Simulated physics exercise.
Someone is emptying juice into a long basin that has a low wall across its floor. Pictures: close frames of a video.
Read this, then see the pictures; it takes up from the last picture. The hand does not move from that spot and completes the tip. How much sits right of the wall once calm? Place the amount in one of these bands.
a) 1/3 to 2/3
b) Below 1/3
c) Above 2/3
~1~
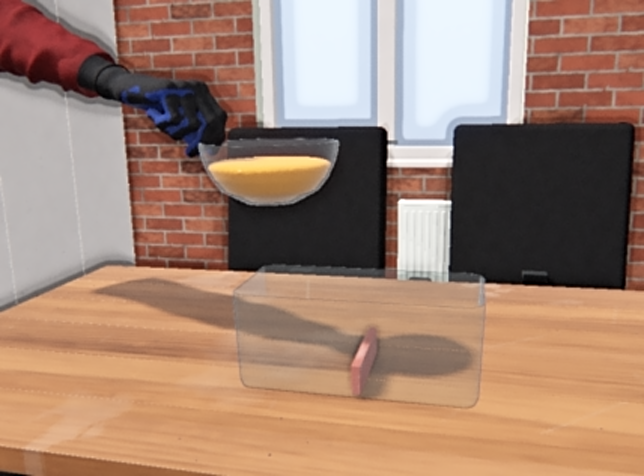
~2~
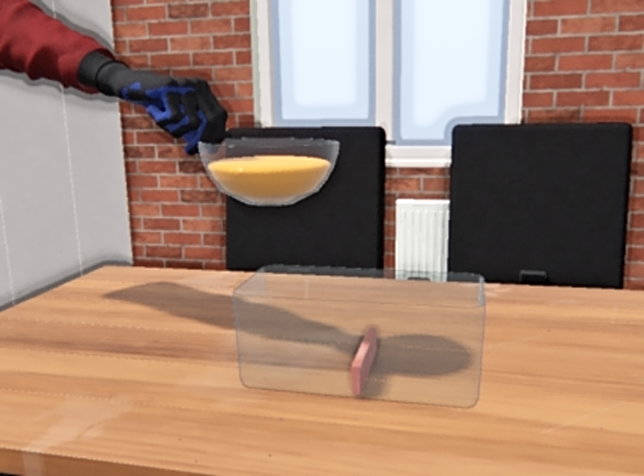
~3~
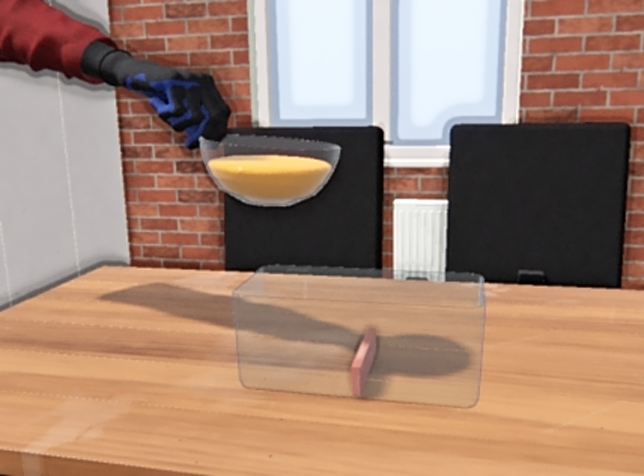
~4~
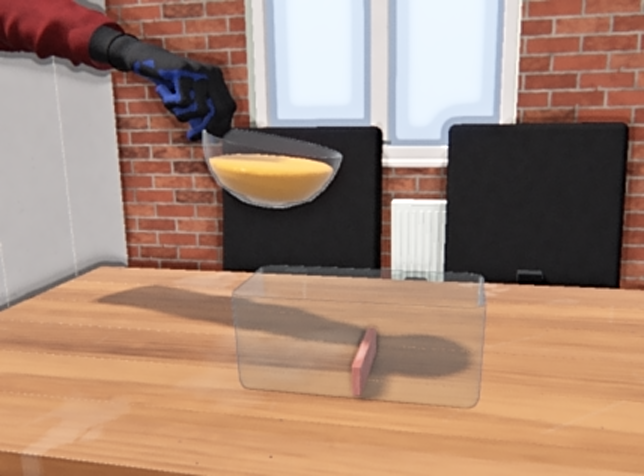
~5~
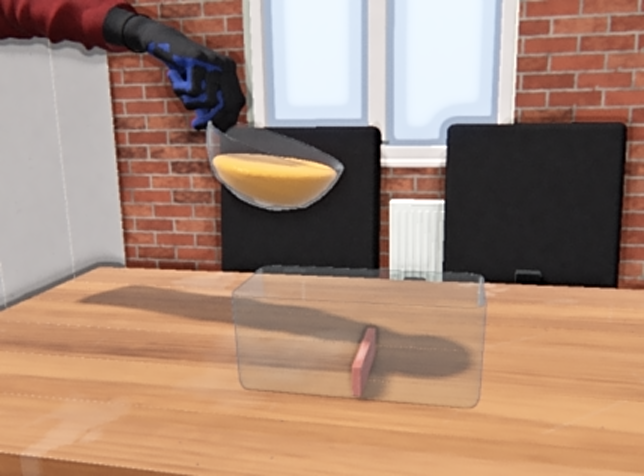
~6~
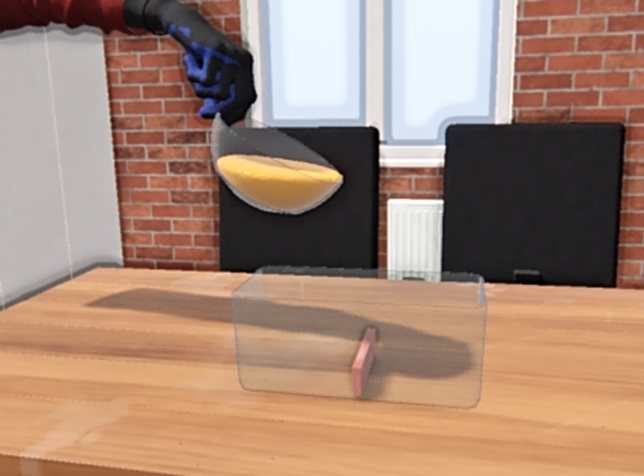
Option a: 1/3 to 2/3.
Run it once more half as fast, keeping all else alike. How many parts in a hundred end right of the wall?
Roughly 70 percent.
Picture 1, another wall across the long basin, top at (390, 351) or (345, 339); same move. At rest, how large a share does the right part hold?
First try: Roughly 30 per cent; second try: 75 per cent.
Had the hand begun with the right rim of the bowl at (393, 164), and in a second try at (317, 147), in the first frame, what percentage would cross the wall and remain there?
It comes to 70 % the first time and 35 % the second.
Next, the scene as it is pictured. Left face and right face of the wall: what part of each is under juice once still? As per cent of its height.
Left 40 %, right 50 %.
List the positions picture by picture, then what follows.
In the first picture, it leans 0°; its right rim is at (336, 144); the juice meets the walls at (214, 162) and (331, 163); the long basin's rim runs from (250, 280) to (484, 292); the wall's top is at (365, 346).
In the second picture, it leans 1°; its right rim is at (336, 145); the juice meets the walls at (214, 162) and (331, 164).
In the third picture, it leans 6°; its right rim is at (338, 151); the juice meets the walls at (214, 160) and (332, 166).
In the fourth picture, it leans 12°; its right rim is at (339, 159); the juice meets the walls at (216, 157) and (333, 169).
In the fifth picture, it leans 21°; its right rim is at (340, 171); the juice meets the walls at (219, 156) and (337, 172).
In the sixth picture, it leans 31°; its right rim is at (339, 184); the juice meets the walls at (222, 158) and (341, 175).
A moment on, the bowl is tipped on its side and 15 per cent is still to pour, 3 is left of the wall and 32 right of it.
Next, the bowl is tipped on its side and 1 per cent is still to pour, 32 is left of the wall and 61 right of it.
Then the bowl is tipped on its side and 0 per cent is still to pour, 42 is left of the wall and 55 right of it.
Later the bowl is tipped on its side and 0 per cent is still to pour, 43 is left of the wall and 55 right of it.
Finally, 43 per cent lies left of the wall, 55 right of it and 2 outside.
